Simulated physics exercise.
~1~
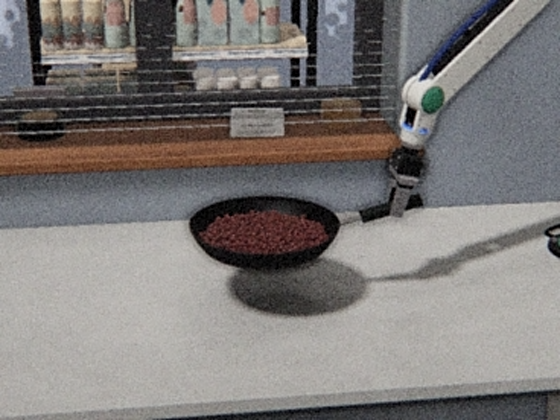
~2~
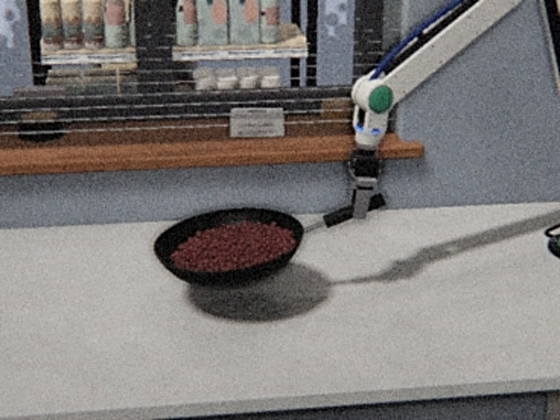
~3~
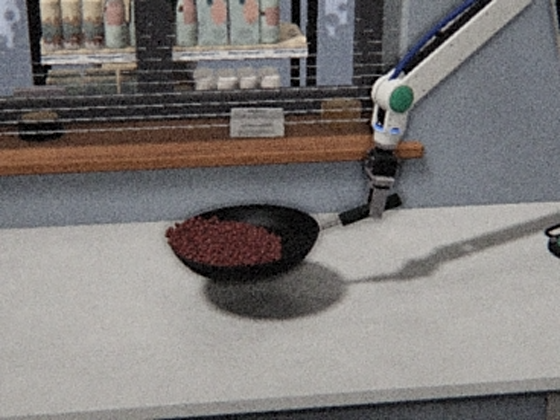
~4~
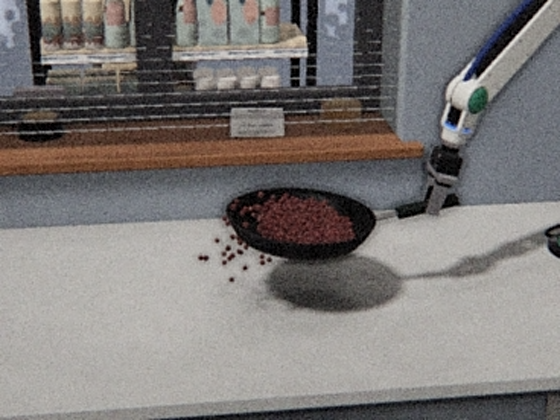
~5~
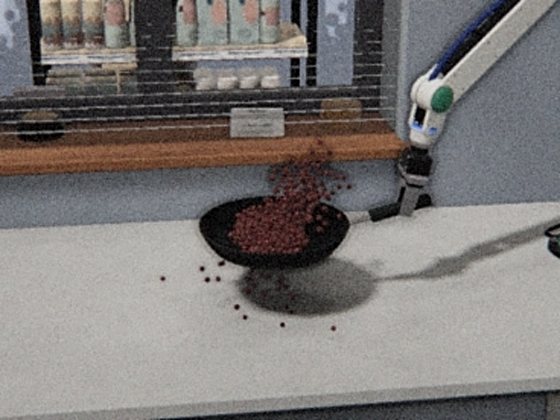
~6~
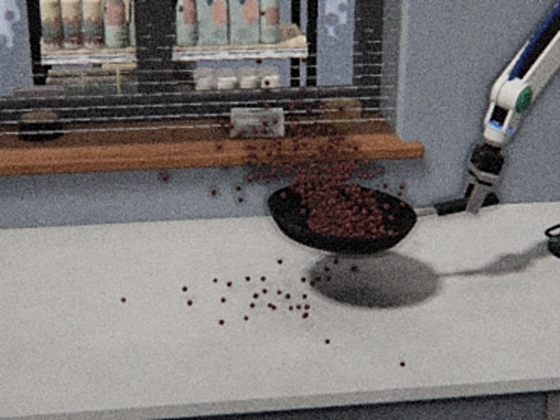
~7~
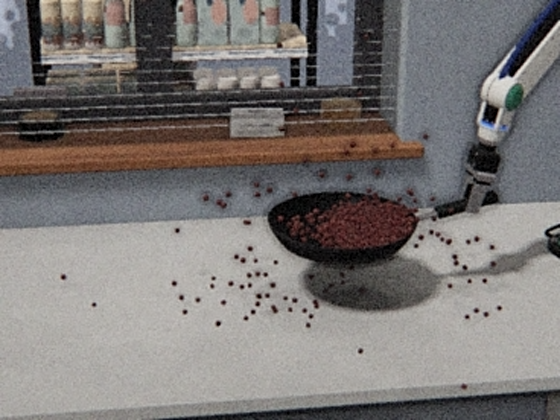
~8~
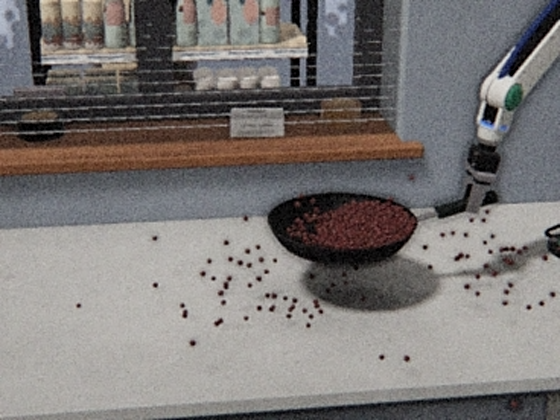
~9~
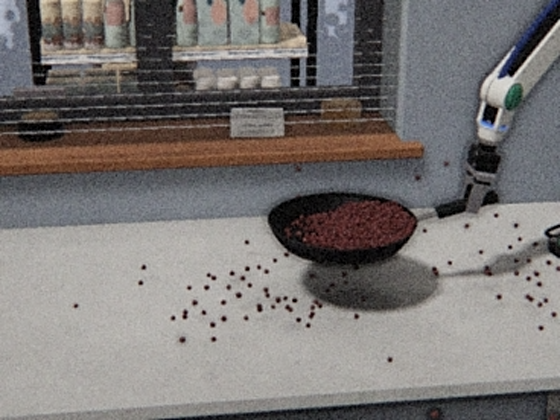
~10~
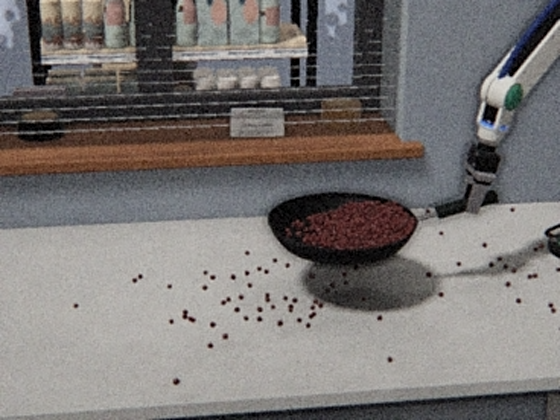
A white robotic arm with a green joint, reaching in from the upper right, holds a black frying pan full of small dark red beads just above a pale counter. The fixed view faces a blue-grey wall and a window with blinds above a wooden sill. The arm draws the pan left, then jerks it right, and beads spill over its left rim. It shifts back left and right again, tossing a cloud of beads upward. The pan stops while beads rain down and scatter on both sides, leaving most still heaped inside.
